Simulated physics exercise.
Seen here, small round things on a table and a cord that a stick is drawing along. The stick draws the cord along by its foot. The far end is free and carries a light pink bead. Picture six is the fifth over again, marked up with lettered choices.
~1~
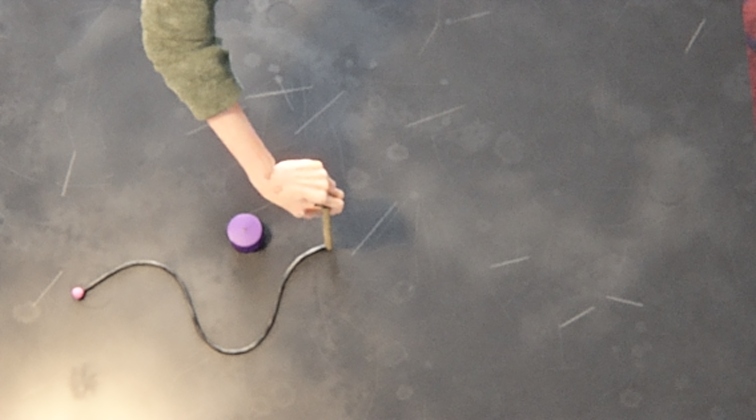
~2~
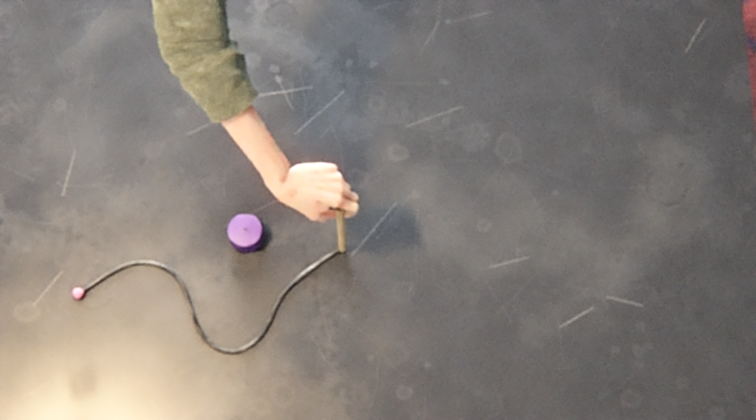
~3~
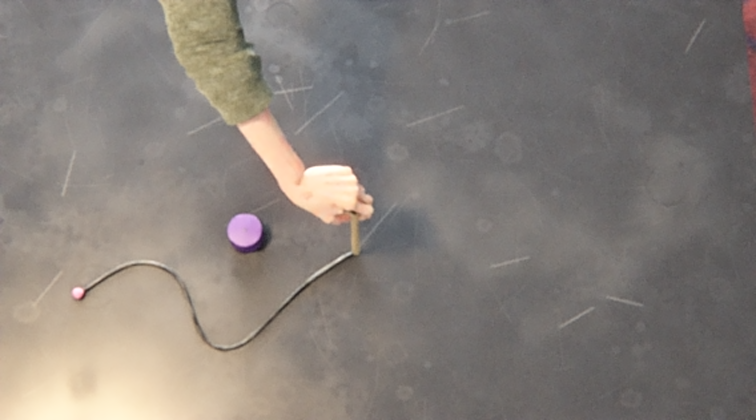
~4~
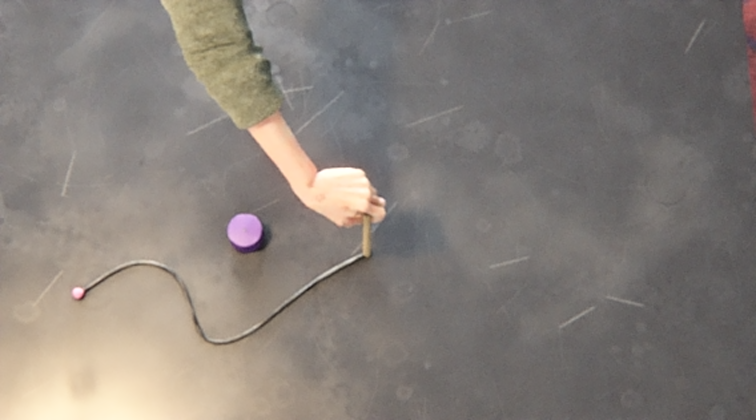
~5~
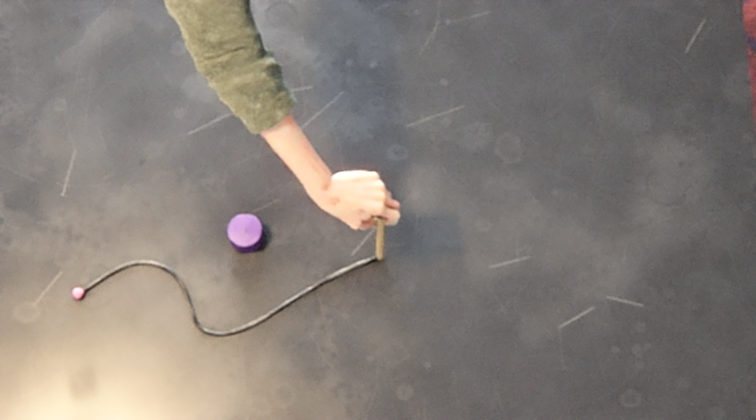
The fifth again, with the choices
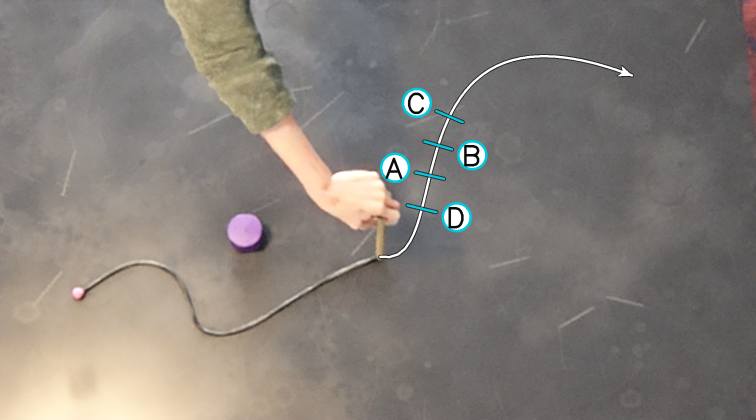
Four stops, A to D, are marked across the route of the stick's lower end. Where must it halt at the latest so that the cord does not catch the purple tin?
No farther than B.
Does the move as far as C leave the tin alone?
No.
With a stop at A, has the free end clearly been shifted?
Yes.
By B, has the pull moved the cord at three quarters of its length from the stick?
Yes.
On the marked copy, A at (430, 176); B at (438, 145); C at (449, 117); D at (422, 209); the route from (380, 257) via (460, 99) to (632, 76).
Following B. Soon after the start, foot of the stick (415, 230), middle of the cord (245, 296), free end (78, 294).
Later, foot of the stick (428, 184), middle of the cord (268, 269), free end (87, 287).
In the end, foot of the stick (438, 146), middle of the cord (290, 245), free end (112, 281); nothing has been touched.
As for the rest, A is safe but short; C brings the cord against the tin; D is safe but short.
